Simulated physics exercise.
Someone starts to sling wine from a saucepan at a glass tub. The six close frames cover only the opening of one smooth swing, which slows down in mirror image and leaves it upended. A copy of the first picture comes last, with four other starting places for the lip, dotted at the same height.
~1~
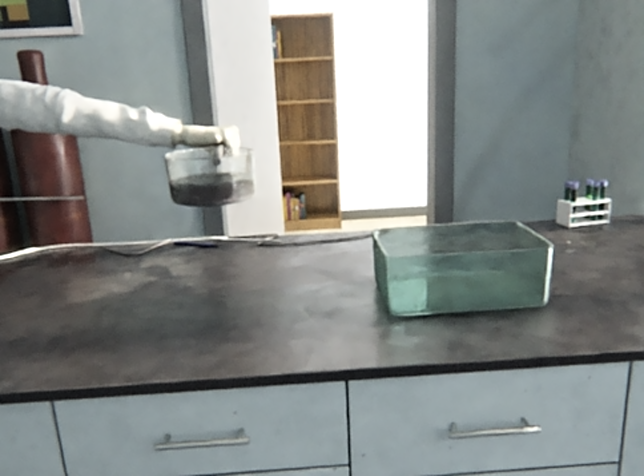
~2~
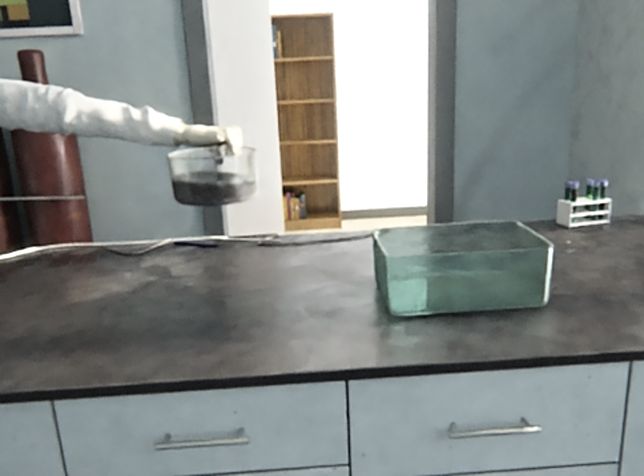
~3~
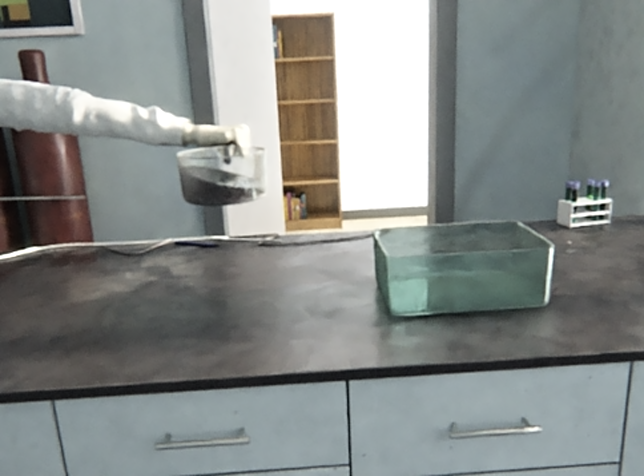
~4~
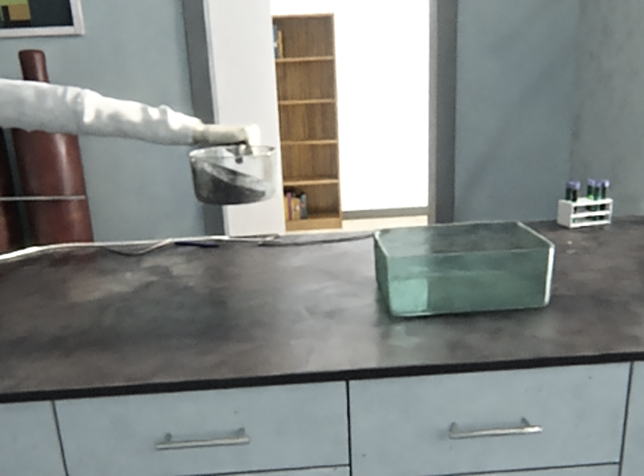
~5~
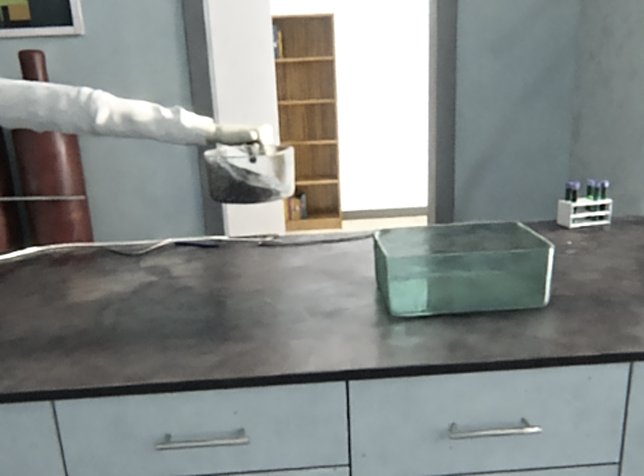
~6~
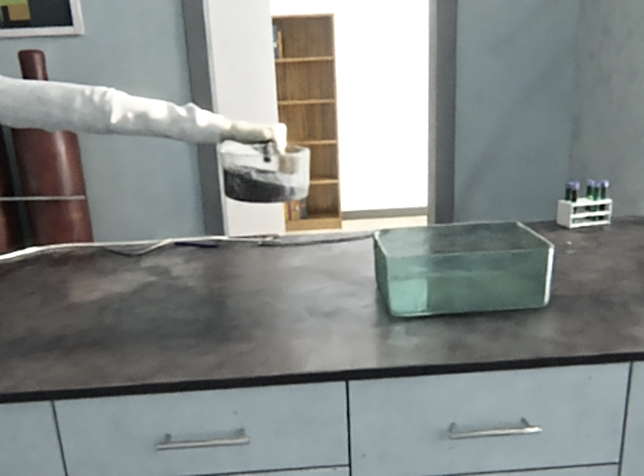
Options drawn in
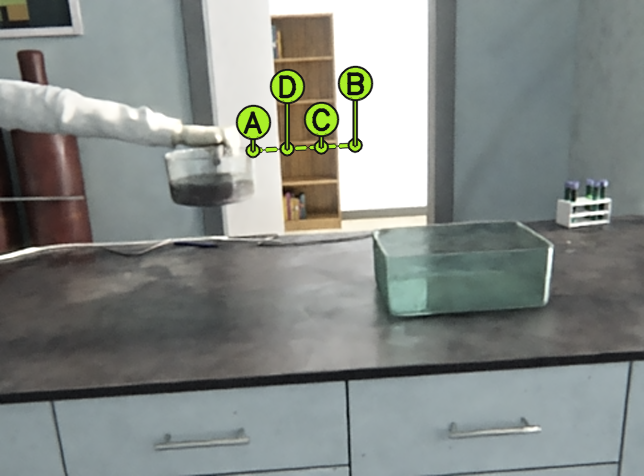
A gloved hand carries a round container rightward above a dark counter holding a glass tub.
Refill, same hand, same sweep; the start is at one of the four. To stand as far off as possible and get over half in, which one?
The answer is dot D.
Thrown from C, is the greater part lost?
No, not at all.
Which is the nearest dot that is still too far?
The answer is A.
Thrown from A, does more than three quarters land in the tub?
No.
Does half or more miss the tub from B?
No, that is safe.
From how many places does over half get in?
Three.
In lime, A at (253, 150); B at (355, 145); C at (321, 147); D at (287, 148).
Choosing A, about 35 % lands in the tub, 60 % falls short and 4 % goes beside or beyond.
Choosing B, about 93 % lands in the tub, 4 % falls short and 4 % goes beside or beyond.
Choosing C, about 90 % lands in the tub, 2 % falls short and 8 % goes beside or beyond.
Choosing D, about 65 % lands in the tub, 29 % falls short and 6 % goes beside or beyond.
